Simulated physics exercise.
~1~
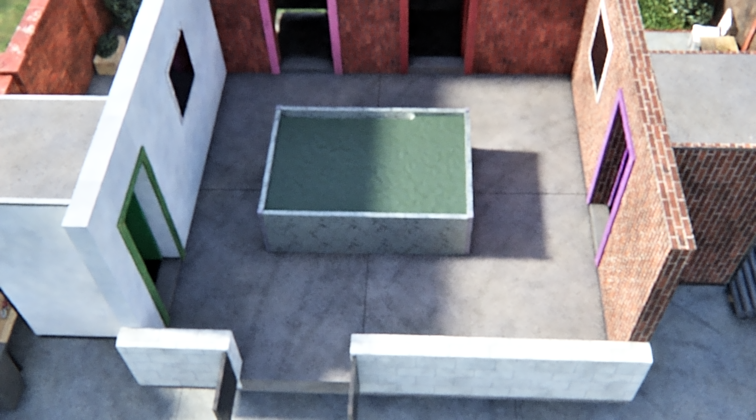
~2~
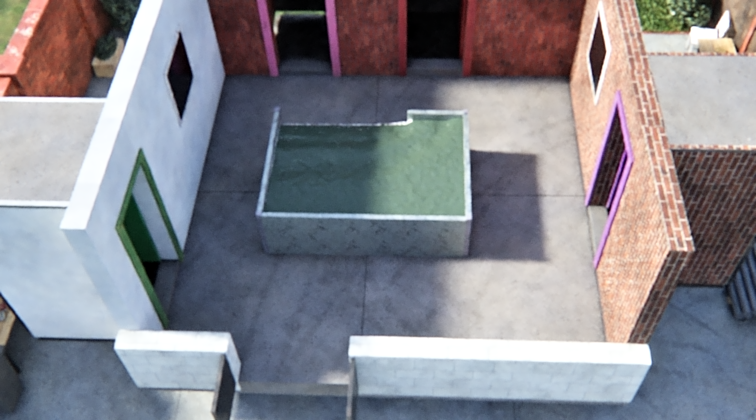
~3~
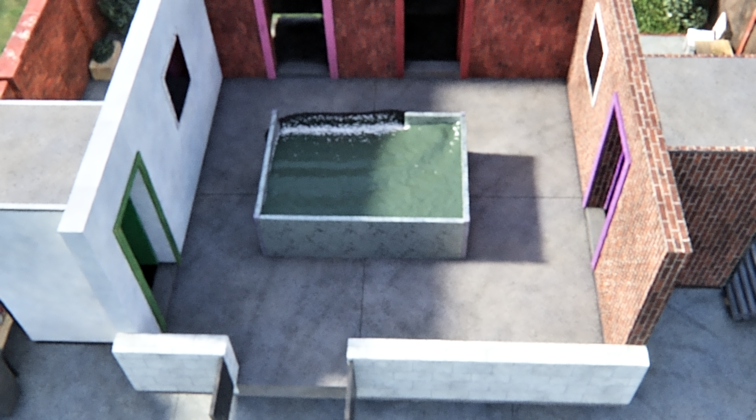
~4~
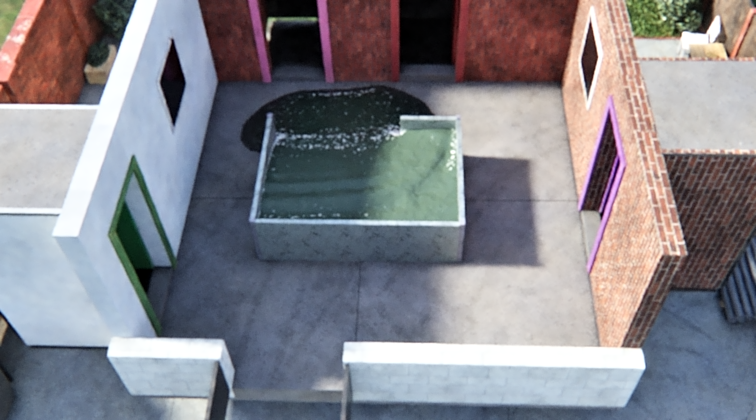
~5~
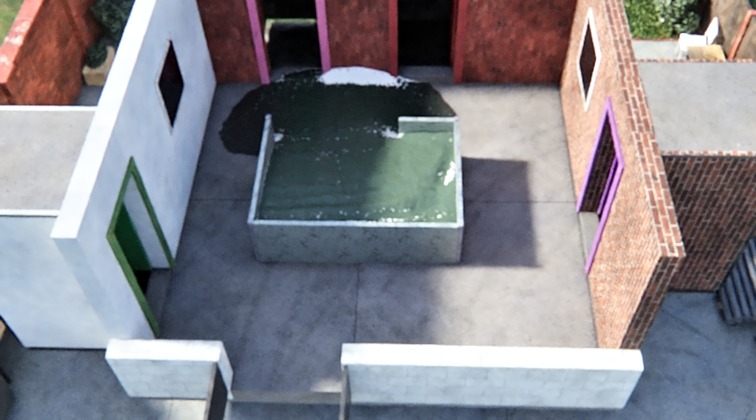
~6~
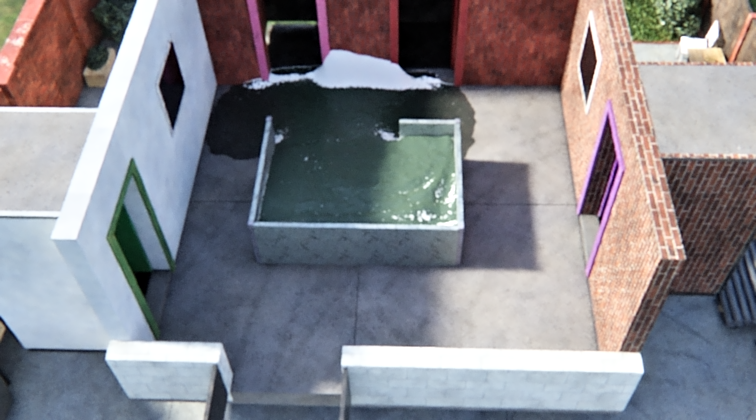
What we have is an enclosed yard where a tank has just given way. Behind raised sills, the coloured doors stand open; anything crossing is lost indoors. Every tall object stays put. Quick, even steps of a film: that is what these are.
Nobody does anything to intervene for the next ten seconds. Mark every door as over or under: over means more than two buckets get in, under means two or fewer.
Red door - over; purple door - under; pink door - over; green door - over.
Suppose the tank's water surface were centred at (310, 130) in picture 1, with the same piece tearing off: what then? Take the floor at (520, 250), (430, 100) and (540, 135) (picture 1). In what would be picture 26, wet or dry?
In the order asked: Not reached, reached by the flood, reached by the flood.
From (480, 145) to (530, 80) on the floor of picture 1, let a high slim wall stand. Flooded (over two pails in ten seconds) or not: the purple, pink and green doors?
Log - purple: Below the line; pink: Above the line; green: Above the line.
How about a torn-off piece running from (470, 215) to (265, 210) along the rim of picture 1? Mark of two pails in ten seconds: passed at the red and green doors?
Red falls short, green exceeds the limit.
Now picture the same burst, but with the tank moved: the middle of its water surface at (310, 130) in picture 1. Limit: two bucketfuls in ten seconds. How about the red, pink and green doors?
As I see it, the red door stays within the limit, the pink door overshoots and the green door stays within the limit.
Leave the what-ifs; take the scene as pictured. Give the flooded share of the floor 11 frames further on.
40 %.
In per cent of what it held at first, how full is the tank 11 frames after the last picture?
Around 42 percent, give or take.
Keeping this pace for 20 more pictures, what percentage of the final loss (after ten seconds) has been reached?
I'd say about 50 per cent.
A moment on, water covers 25 % of the floor; the red door over two buckets in, the purple door not reached, the pink door far over two buckets in, the green door not reached.
Next, water covers 40 % of the floor; the red door over two buckets in, the purple door not reached, the pink door far over two buckets in, the green door not reached.
Then, water covers 70 % of the floor; the red door over two buckets in, the purple door wet at the sill, nothing in, the pink door far over two buckets in, the green door wet at the sill, nothing in.
Later, water covers 95 % of the floor; the red door over two buckets in, the purple door under two buckets in, the pink door far over two buckets in, the green door over two buckets in.
In the end, water covers 100 % of the floor; the red door over two buckets in, the purple door under two buckets in, the pink door far over two buckets in, the green door far over two buckets in.
